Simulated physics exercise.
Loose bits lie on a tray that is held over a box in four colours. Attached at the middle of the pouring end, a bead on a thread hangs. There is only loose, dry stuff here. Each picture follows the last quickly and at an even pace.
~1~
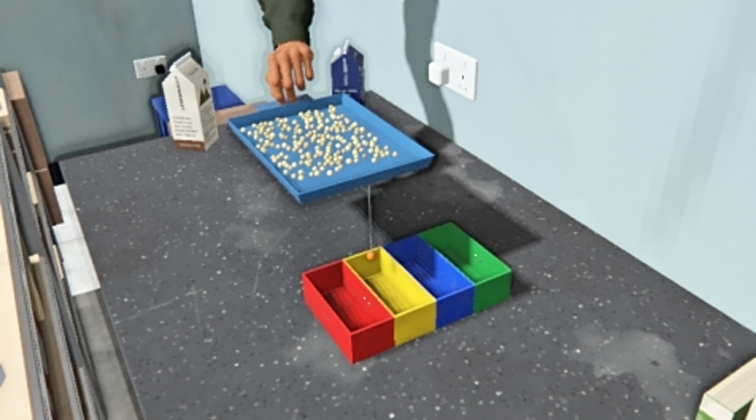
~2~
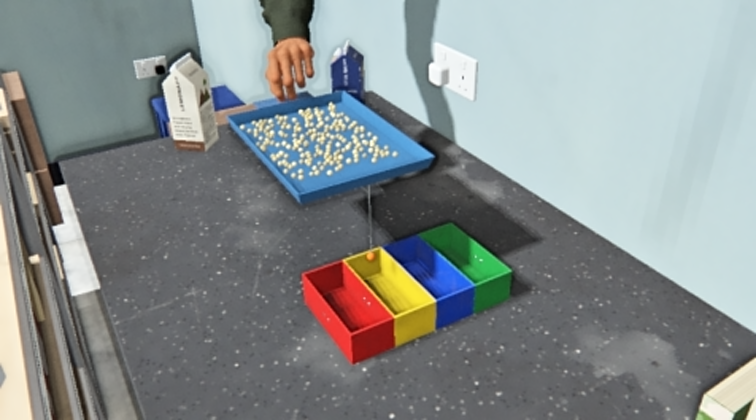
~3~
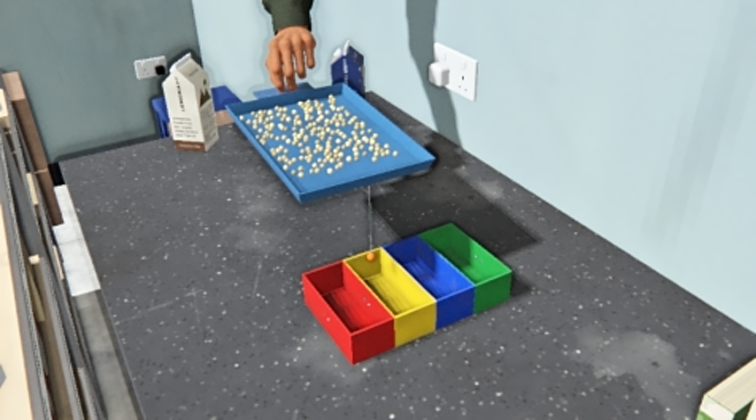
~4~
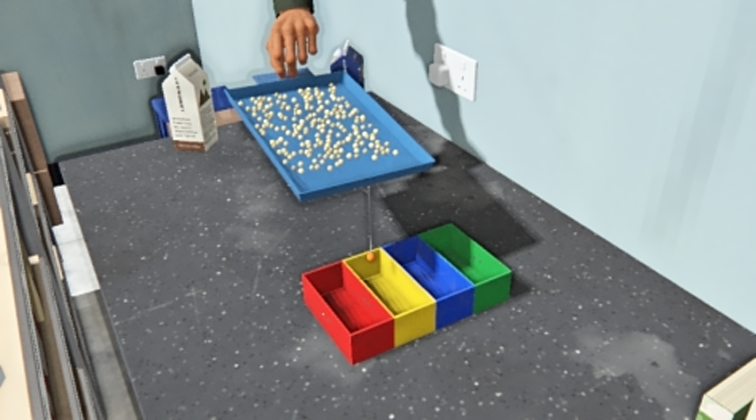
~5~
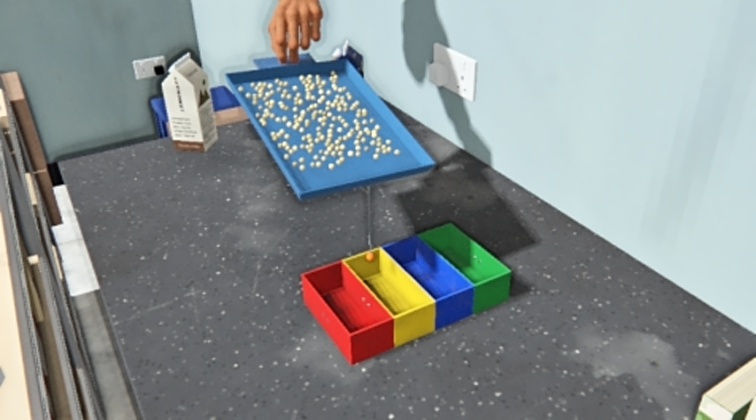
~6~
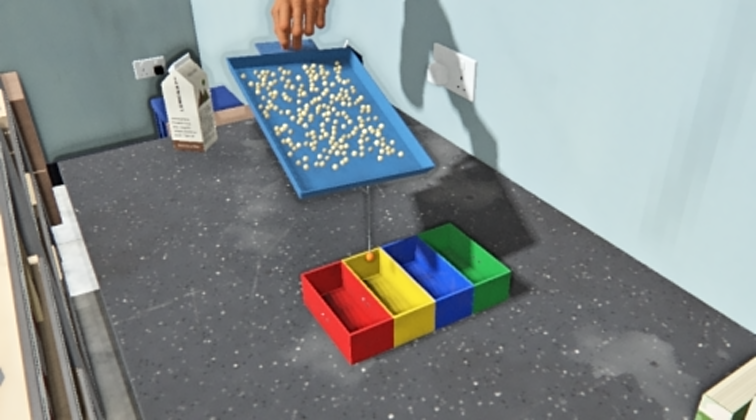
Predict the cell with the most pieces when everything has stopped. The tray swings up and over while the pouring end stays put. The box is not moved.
I would say the blue cell.
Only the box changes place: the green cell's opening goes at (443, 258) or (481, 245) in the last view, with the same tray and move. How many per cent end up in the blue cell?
Trial 1 near 30 percent, trial 2 near 60 percent.
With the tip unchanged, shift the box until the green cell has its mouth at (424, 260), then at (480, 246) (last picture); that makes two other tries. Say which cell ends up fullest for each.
That green cell, then the cell in blue.
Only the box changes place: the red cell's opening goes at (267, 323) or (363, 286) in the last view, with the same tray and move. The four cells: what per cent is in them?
Close to 20 in a hundred, then close to 100 in a hundred.
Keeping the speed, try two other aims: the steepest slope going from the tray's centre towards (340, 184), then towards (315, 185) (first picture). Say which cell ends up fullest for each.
The red one; the red one.
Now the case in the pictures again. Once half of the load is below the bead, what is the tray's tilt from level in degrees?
Near 80 degrees.
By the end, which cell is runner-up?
That's the cell in green.
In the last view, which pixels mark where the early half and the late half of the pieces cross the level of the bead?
I'd say close to (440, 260) at first and close to (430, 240) later on.
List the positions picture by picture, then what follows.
In the first frame, corners of the pouring end at (300, 191) and (428, 155), level; middle of the load at (313, 139), soya beans; bead on its thread at (371, 256); red cell at (373, 337); yellow cell at (415, 320); blue cell at (455, 304); green cell at (492, 289).
In the second frame, corners of the pouring end at (301, 191) and (428, 155), level; middle of the load at (313, 137).
In the third frame, corners of the pouring end at (301, 191) and (429, 157), tipped barely, lowest at the right corner; middle of the load at (313, 132).
In the fourth frame, corners of the pouring end at (302, 190) and (429, 159), tipped a little, lowest at the right corner; middle of the load at (313, 123).
In the fifth frame, corners of the pouring end at (302, 189) and (430, 161), tipped clearly, lowest at the right corner; middle of the load at (314, 115).
In the sixth frame, corners of the pouring end at (303, 189) and (430, 164), tipped clearly, lowest at the right corner; middle of the load at (318, 109), most on the move; red cell at (372, 338); yellow cell at (414, 321); blue cell at (454, 305); green cell at (491, 290).
Soon after the last picture, tray tipped steeply; about half on the tray; a small part in the blue cell; a small part in the green cell; a stray few in the yellow cell; about a third falling or outside the box.
A little later, tray tipped past a quarter turn; about two thirds in the blue cell; about a quarter in the green cell; a small part in the yellow cell; a small part falling or outside the box.
Later still, tray tipped past a quarter turn; about two thirds in the blue cell; about a quarter in the green cell; a small part in the yellow cell; a stray few in the red cell; a stray few falling or outside the box.
At rest, tray tipped past a quarter turn; about two thirds in the blue cell; about a quarter in the green cell; a small part in the yellow cell; a stray few in the red cell; a stray few outside the box.
